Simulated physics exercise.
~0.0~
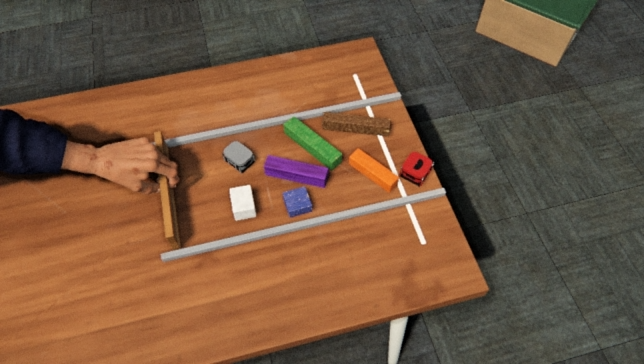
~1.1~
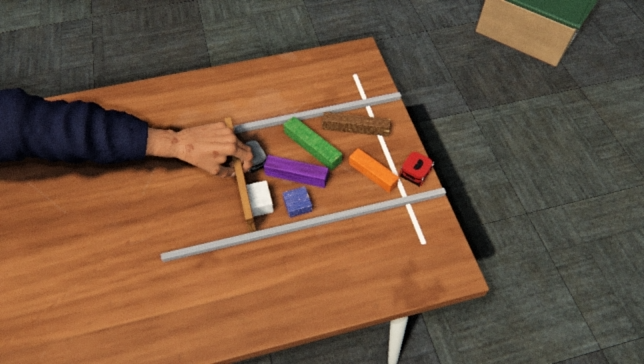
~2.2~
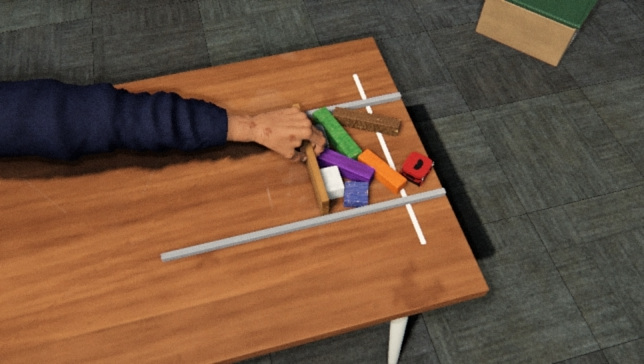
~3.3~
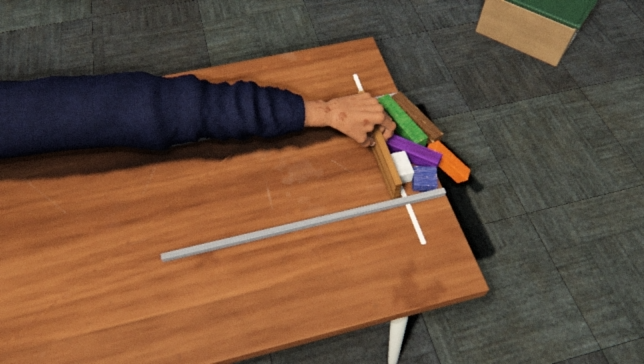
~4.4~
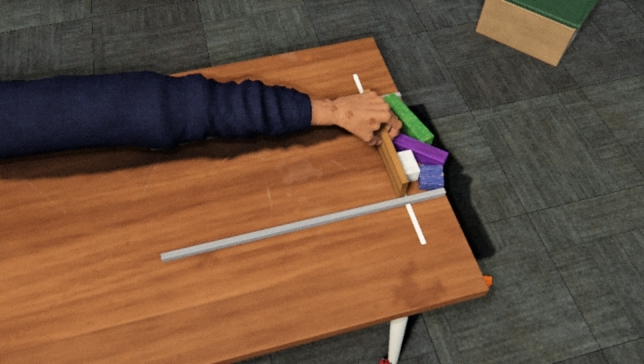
Hand pushing a wooden board right between two rails, sweeping coloured blocks across a white line, some tumbling off the table's edge.
